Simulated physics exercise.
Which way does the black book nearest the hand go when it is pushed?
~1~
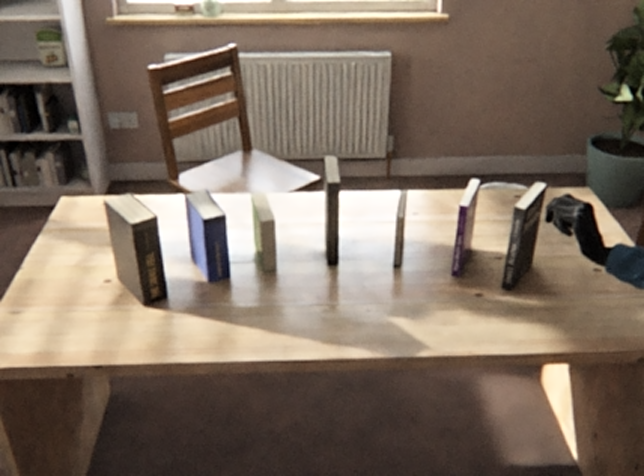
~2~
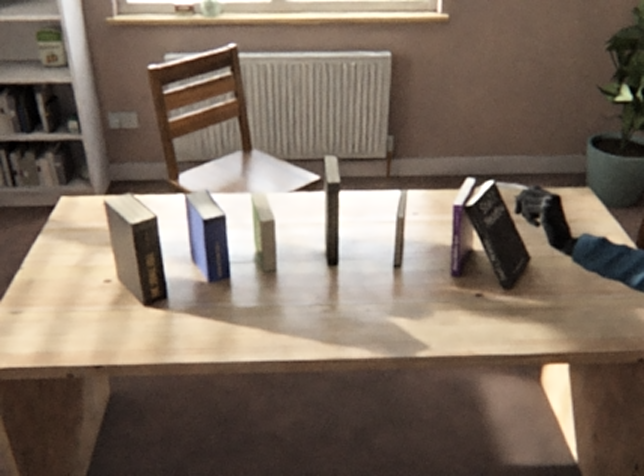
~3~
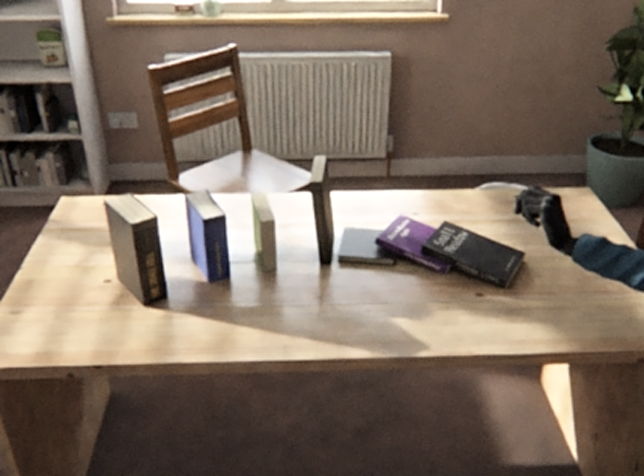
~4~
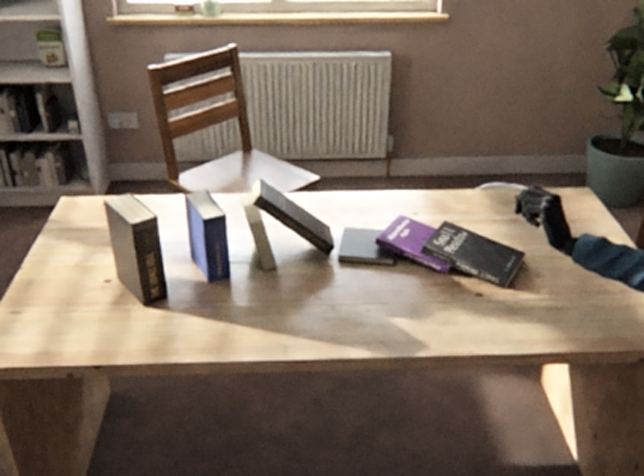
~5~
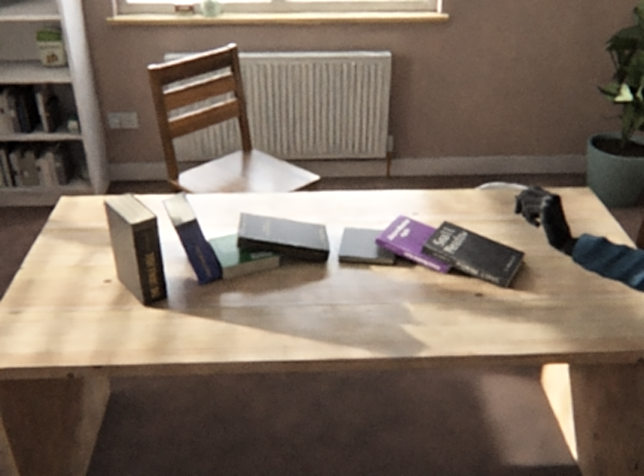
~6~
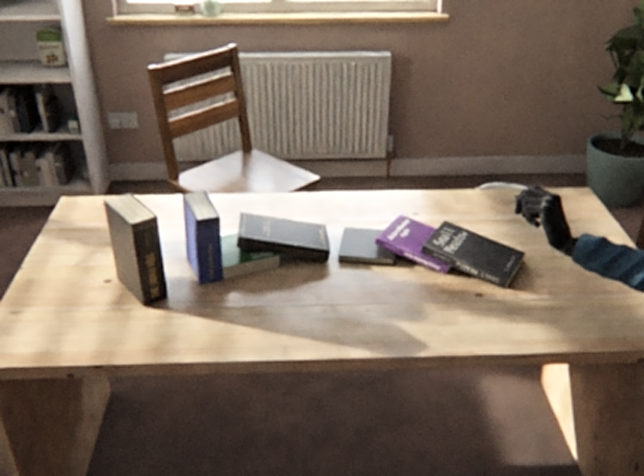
It tips over to the left, away from the hand, and ends up lying on the table partly over the purple book.
